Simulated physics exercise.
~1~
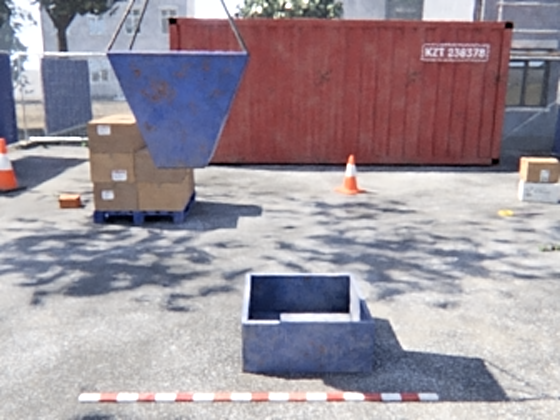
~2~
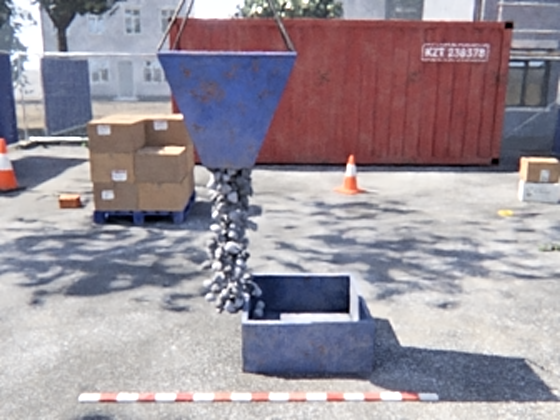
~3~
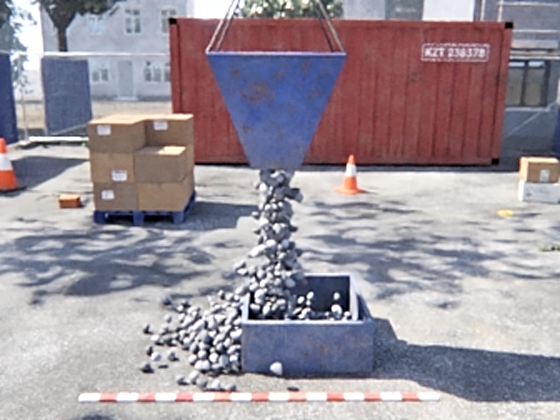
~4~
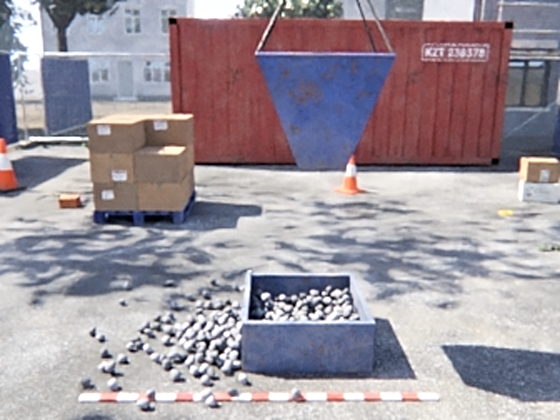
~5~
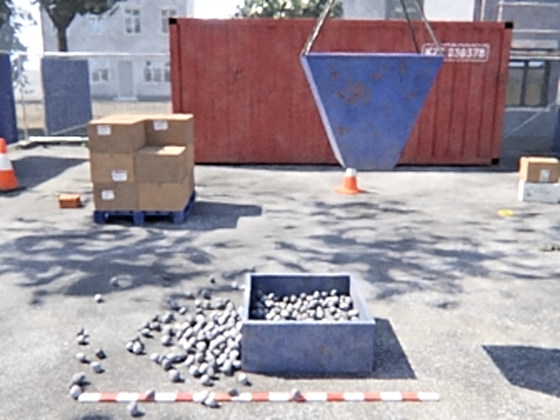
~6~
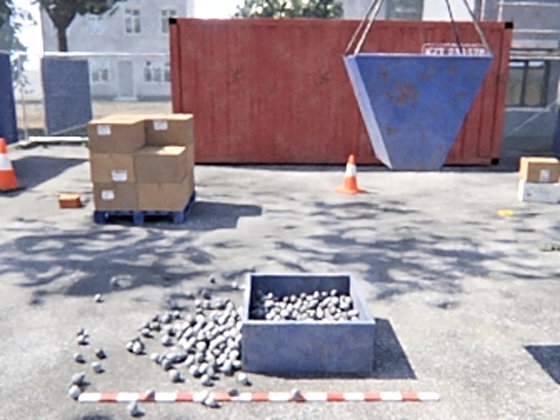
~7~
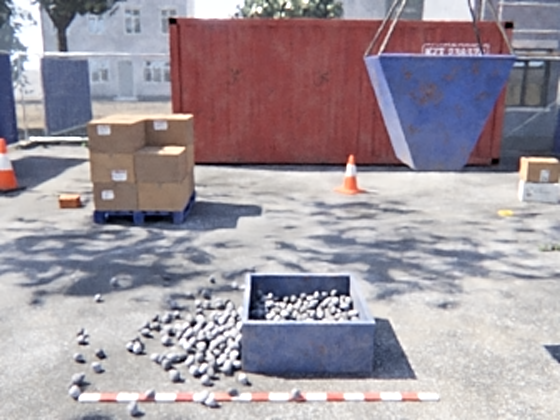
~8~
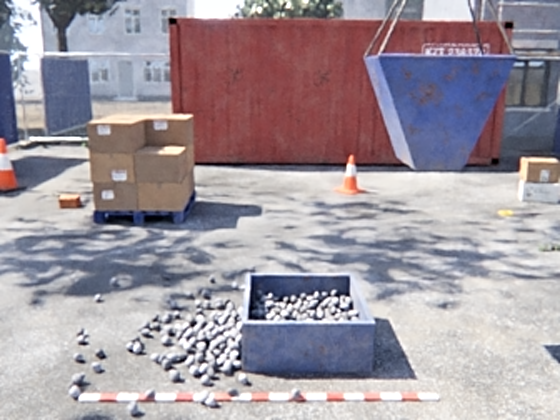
In the video, a blue crane skip moves right across a paved yard, pouring grey stones onto the ground and then into a blue bin. The emptied skip continues right and stops, leaving most stones in the bin and the rest scattered to its left.
